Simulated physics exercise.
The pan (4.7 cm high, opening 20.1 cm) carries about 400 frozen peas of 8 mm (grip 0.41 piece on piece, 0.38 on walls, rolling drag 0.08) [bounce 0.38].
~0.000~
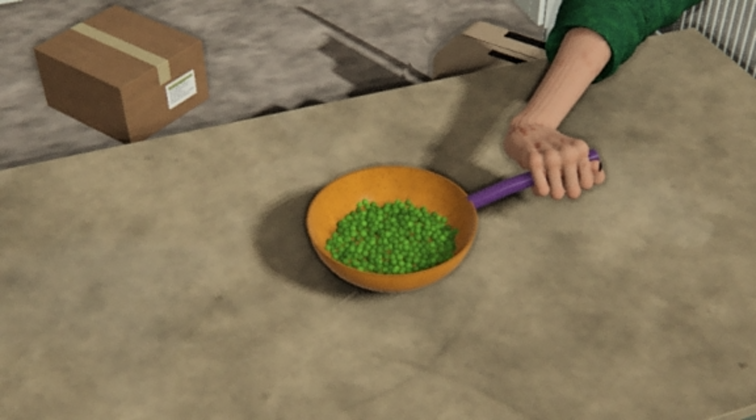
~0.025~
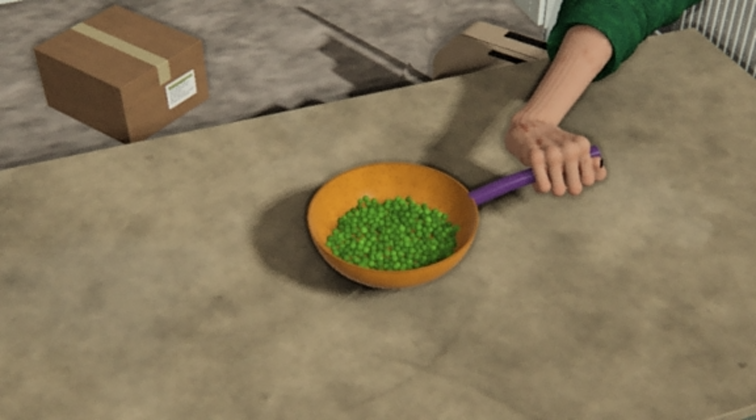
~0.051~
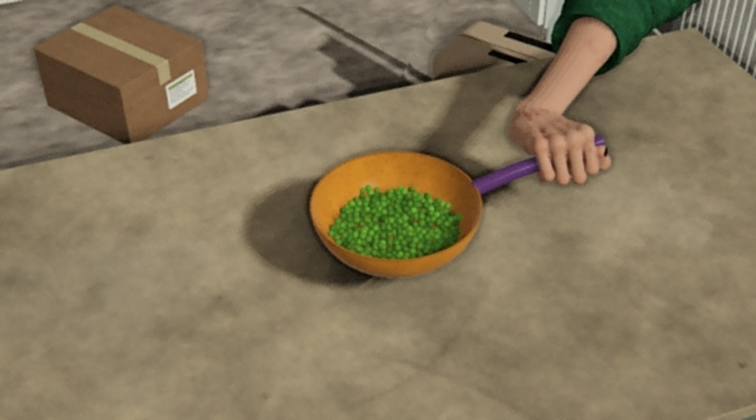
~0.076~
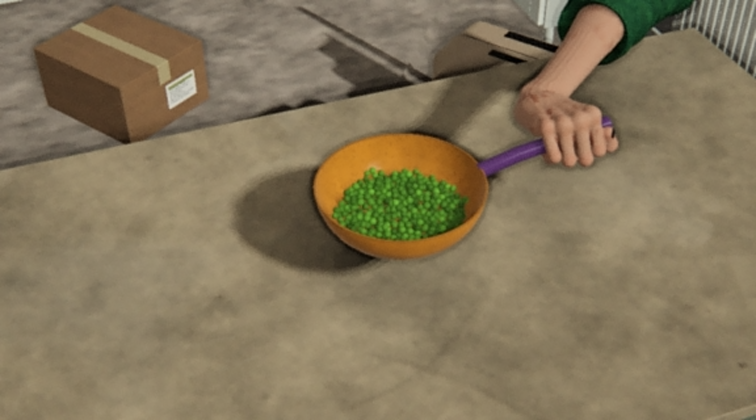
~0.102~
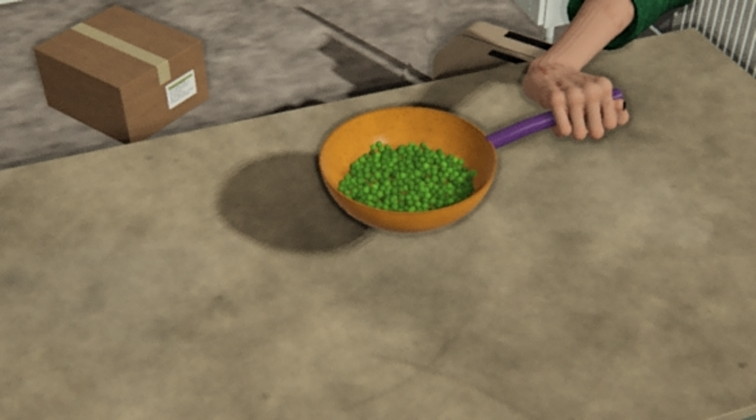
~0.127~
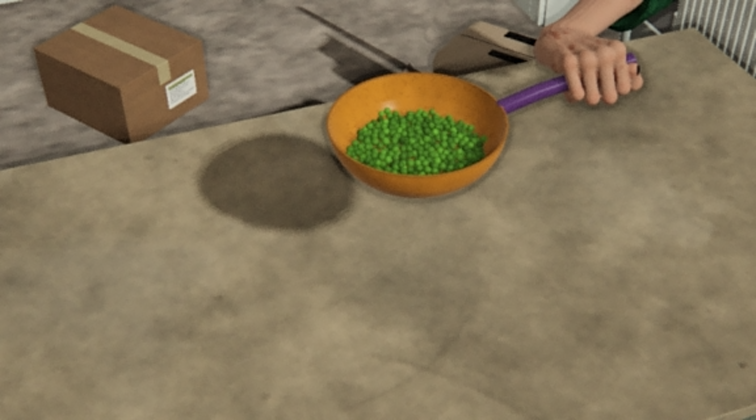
Orange pan of green peas being lifted off a table by a hand gripping its purple handle, its shadow separating beneath.
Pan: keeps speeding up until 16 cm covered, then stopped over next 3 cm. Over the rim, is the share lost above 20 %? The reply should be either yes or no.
The reply is yes.
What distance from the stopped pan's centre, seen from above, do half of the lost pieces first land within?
Distance: Around 26 centimetres.
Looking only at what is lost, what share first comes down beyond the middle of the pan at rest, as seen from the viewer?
I'd reckon close to 50 per cent.
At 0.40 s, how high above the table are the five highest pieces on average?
I'd put it at some 46 cm.
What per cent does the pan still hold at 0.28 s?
Around 0 percent of it.
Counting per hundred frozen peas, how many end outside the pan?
Estimate: Close to 100 per cent.
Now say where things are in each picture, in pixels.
The first picture shows pan at (392, 280); tilt 0 degrees; moved 0.0 cm; top of the load at (373, 205).
The second picture shows pan at (393, 276); tilt 0 degrees; moved 0.5 cm; top of the load at (374, 202).
The third picture shows pan at (396, 265); tilt 0 degrees; moved 2.2 cm; top of the load at (377, 191).
The fourth picture shows pan at (400, 246); tilt 0 degrees; moved 4.8 cm; top of the load at (381, 174).
The fifth picture shows pan at (407, 218); tilt 0 degrees; moved 8.7 cm; top of the load at (387, 148).
The sixth picture shows pan at (416, 181); tilt 0 degrees; moved 13.5 cm; top of the load at (396, 114). Its speed is now 2.15 m/s.
After 0.28 s, in the air 100 %.
After 0.40 s, in the air 100 %.
Then, at 0.52 s, in the air 100 %; middle of the pieces not yet landed near (584, 8).
After 0.63 s, in the air 100 %; middle of the pieces not yet landed near (600, 165).
At rest (0.8 s), fallen right of where it stops 100 %.
